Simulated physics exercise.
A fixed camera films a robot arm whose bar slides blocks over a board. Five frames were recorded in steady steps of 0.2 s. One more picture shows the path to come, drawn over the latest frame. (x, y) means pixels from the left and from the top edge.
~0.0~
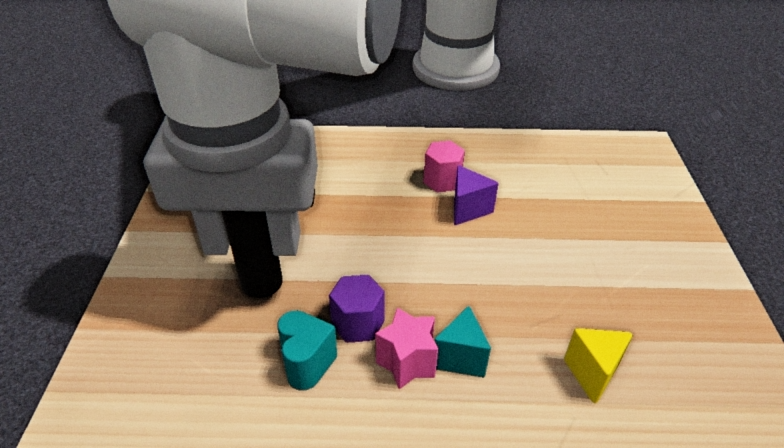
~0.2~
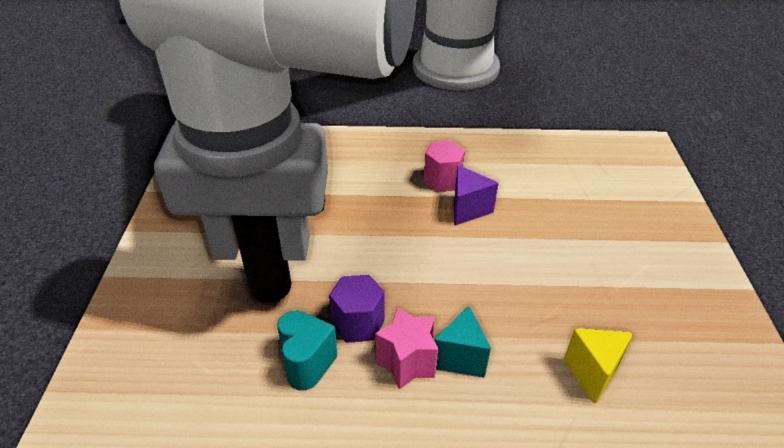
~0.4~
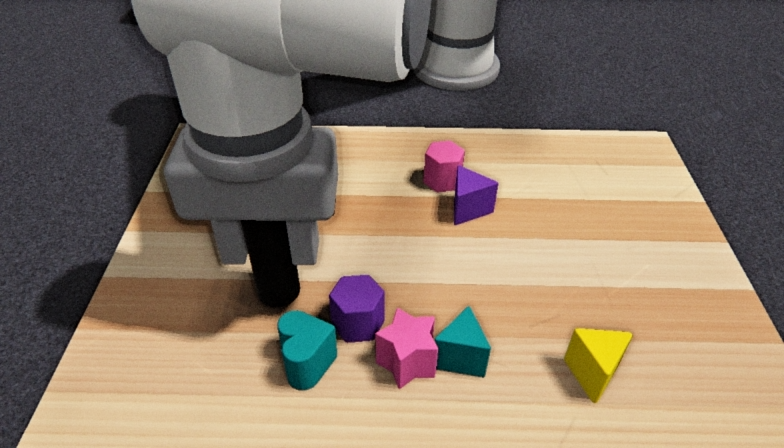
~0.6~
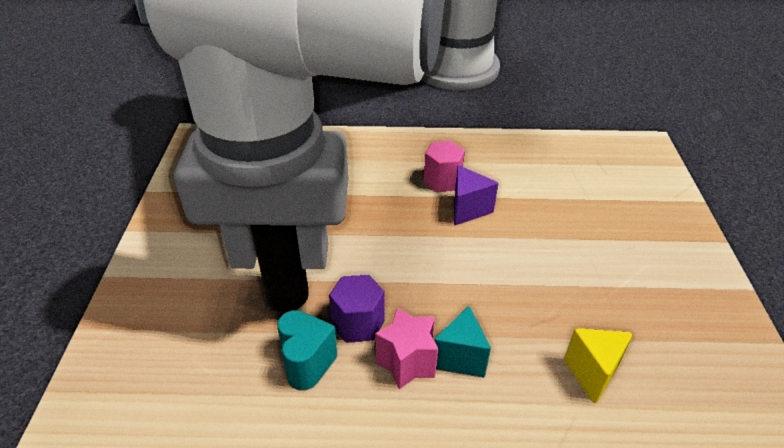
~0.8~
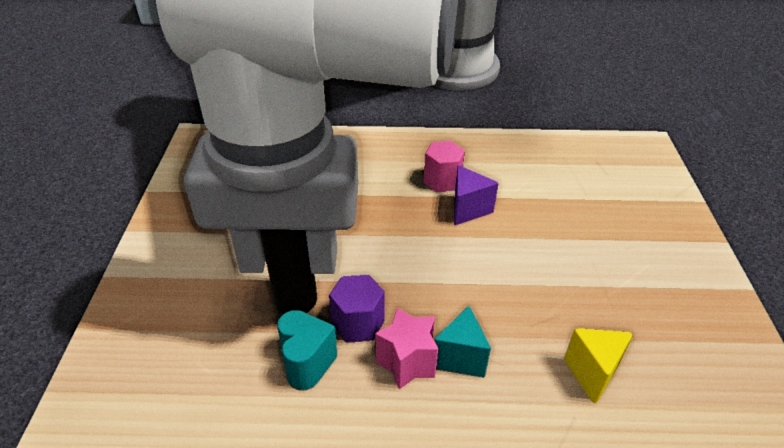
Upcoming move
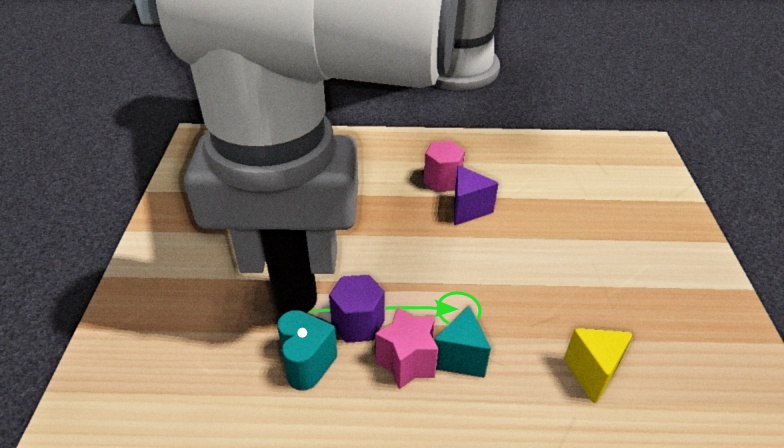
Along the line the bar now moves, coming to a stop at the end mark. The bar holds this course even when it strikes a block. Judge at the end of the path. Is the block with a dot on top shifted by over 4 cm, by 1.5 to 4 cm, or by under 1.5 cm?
Less than 1.5 cm.
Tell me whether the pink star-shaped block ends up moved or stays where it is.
It is moved from its place.
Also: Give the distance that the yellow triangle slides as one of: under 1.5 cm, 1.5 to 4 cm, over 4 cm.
It will fall in the lowest band, under 1.5 cm.
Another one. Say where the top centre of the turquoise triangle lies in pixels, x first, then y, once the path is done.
It should be at (494, 358) by then.
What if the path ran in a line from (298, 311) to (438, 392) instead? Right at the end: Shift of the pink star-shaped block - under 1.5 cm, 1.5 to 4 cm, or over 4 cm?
Over 4 cm.
The line goes from (298, 311) via (352, 309) and (405, 308), ending at (459, 309); the dot is on the turquoise heart.
On the path given first. One third of the way, bar at (352, 298); purple hexagon at (393, 295), turned 15° clockwise; pink star-shaped block at (415, 335), turned 20° clockwise.
Two thirds of the way, bar at (407, 296); purple hexagon at (447, 303), turned 40° clockwise; pink star-shaped block at (430, 343), turned 70° clockwise; turquoise triangle at (481, 342), turned 30° anticlockwise.
At the end, bar at (460, 298); turquoise heart unmoved; purple hexagon at (494, 312), turned 70° clockwise; pink star-shaped block at (431, 344), turned 75° clockwise; turquoise triangle at (494, 358), turned 15° clockwise; yellow triangle unmoved.
